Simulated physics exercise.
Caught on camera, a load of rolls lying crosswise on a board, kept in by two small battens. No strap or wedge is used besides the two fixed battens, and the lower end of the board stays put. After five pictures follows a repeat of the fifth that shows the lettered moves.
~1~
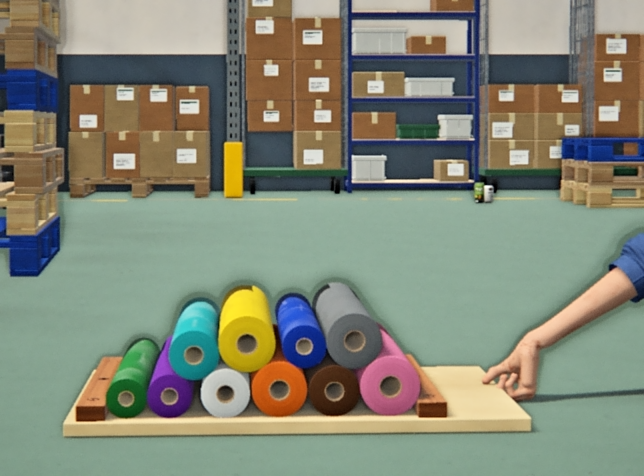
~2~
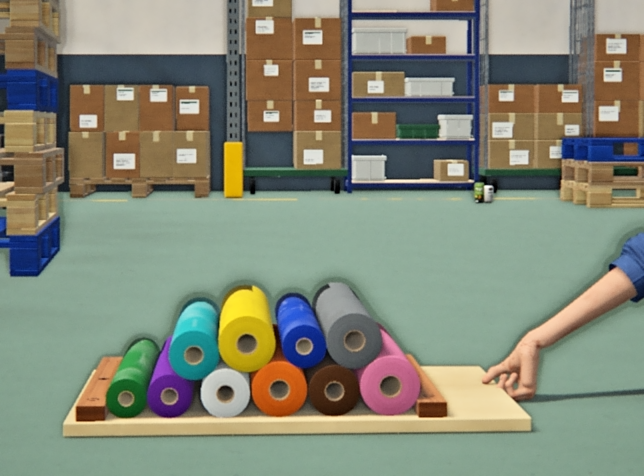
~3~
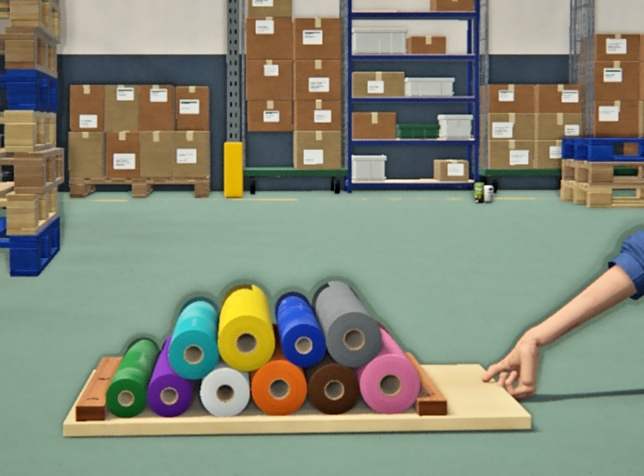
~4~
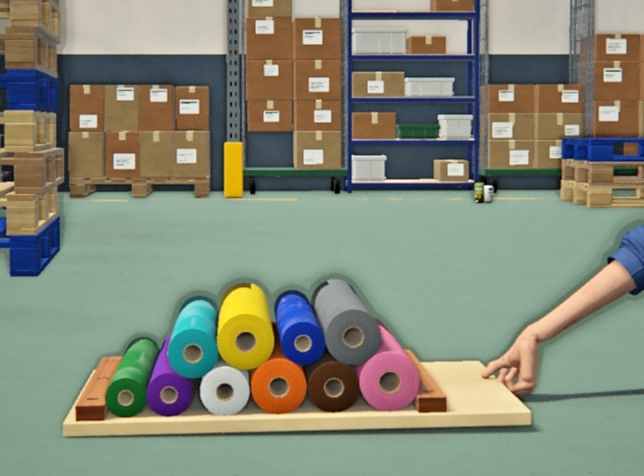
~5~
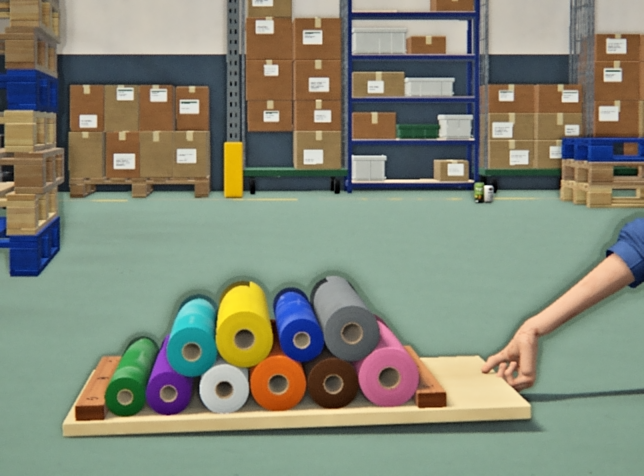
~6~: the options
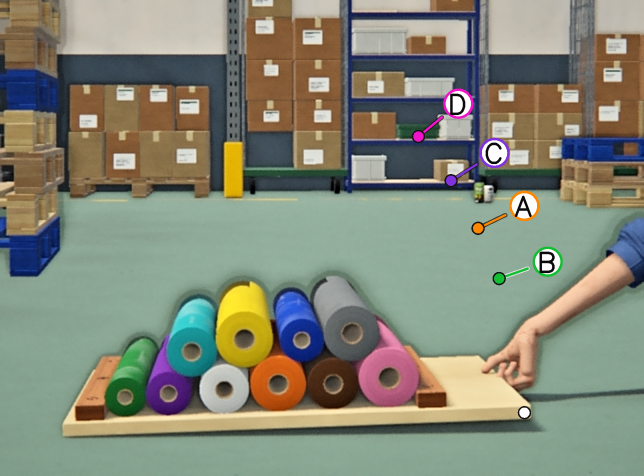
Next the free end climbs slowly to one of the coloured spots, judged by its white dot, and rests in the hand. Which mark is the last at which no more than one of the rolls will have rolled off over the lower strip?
Mark B is as high as it can go.
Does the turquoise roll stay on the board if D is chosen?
The turquoise roll: No.
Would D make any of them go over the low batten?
Yes.
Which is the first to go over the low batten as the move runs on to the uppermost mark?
First is the turquoise one.
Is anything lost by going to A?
Yes.
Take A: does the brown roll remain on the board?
The brown roll: Yes.
On the marked copy, A at (478, 228); B at (499, 278); C at (451, 181); D at (418, 137); the white dot at (524, 412).
Following B. Soon after the start, board at 14°.
Later, board at 19°.
In the end, board at 19°, one over the low batten (turquoise).
As for the rest, A four over the low batten (yellow, grey, turquoise, blue); C four over the low batten (yellow, grey, turquoise, blue); D four over the low batten (yellow, grey, turquoise, blue).
